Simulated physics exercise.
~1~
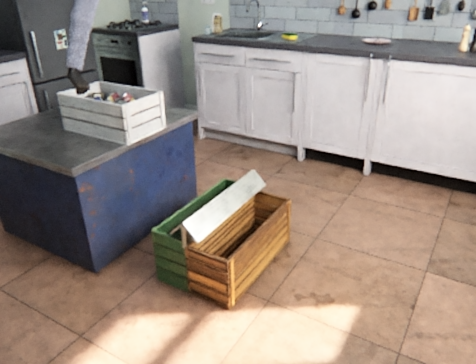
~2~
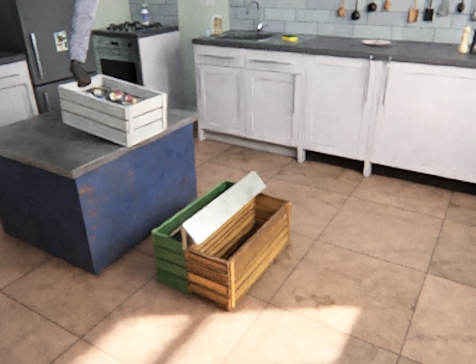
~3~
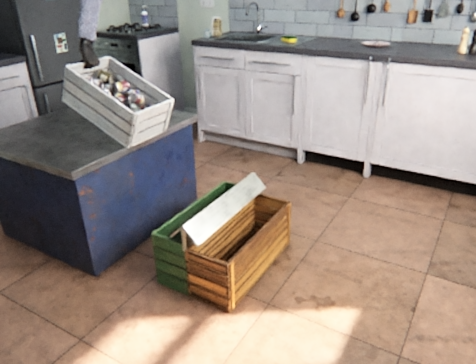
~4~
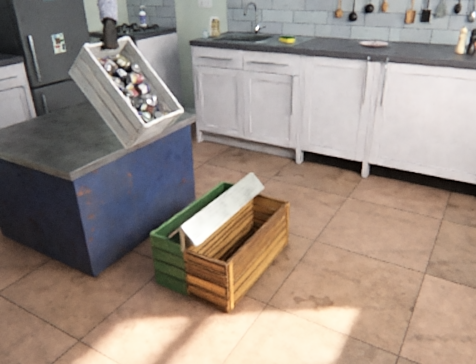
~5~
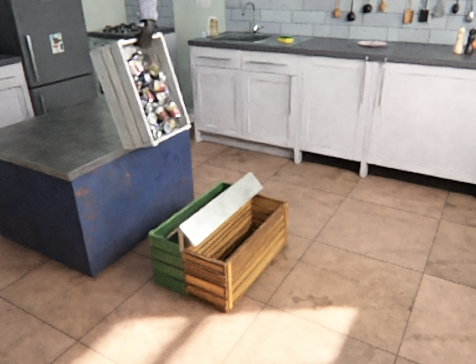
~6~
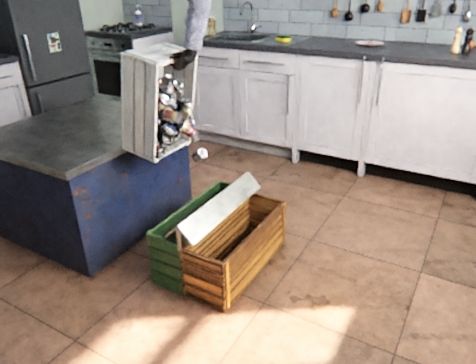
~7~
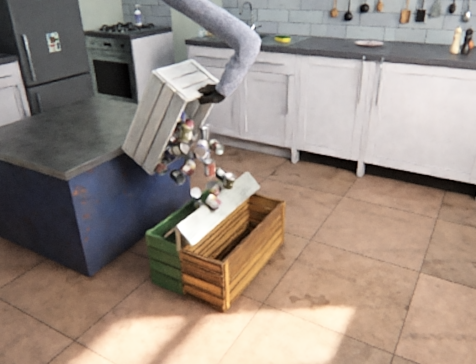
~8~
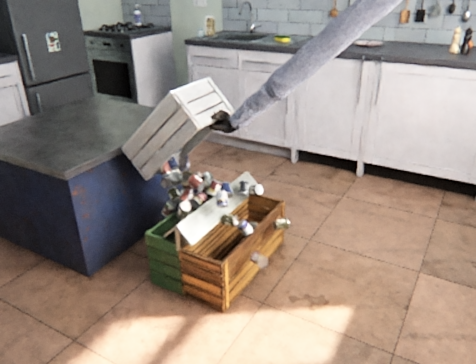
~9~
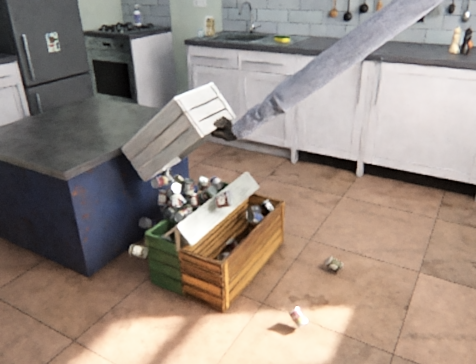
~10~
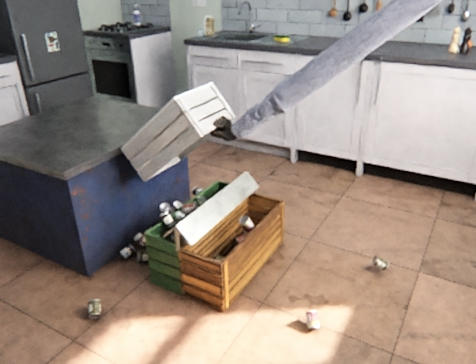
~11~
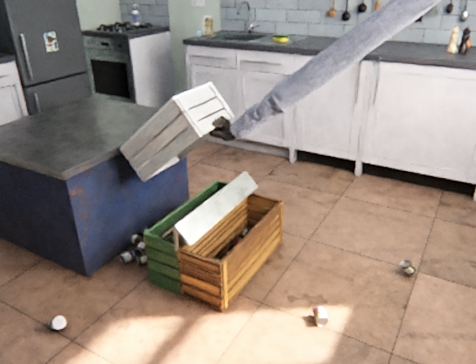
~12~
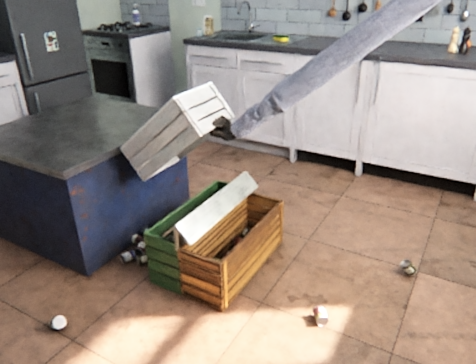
In a kitchen, a gray arm tipped a white crate of small tins off the end of a blue bench, spilling them over a green trough and wooden bin, and some ended up on the tiled floor while the crate stayed tilted.
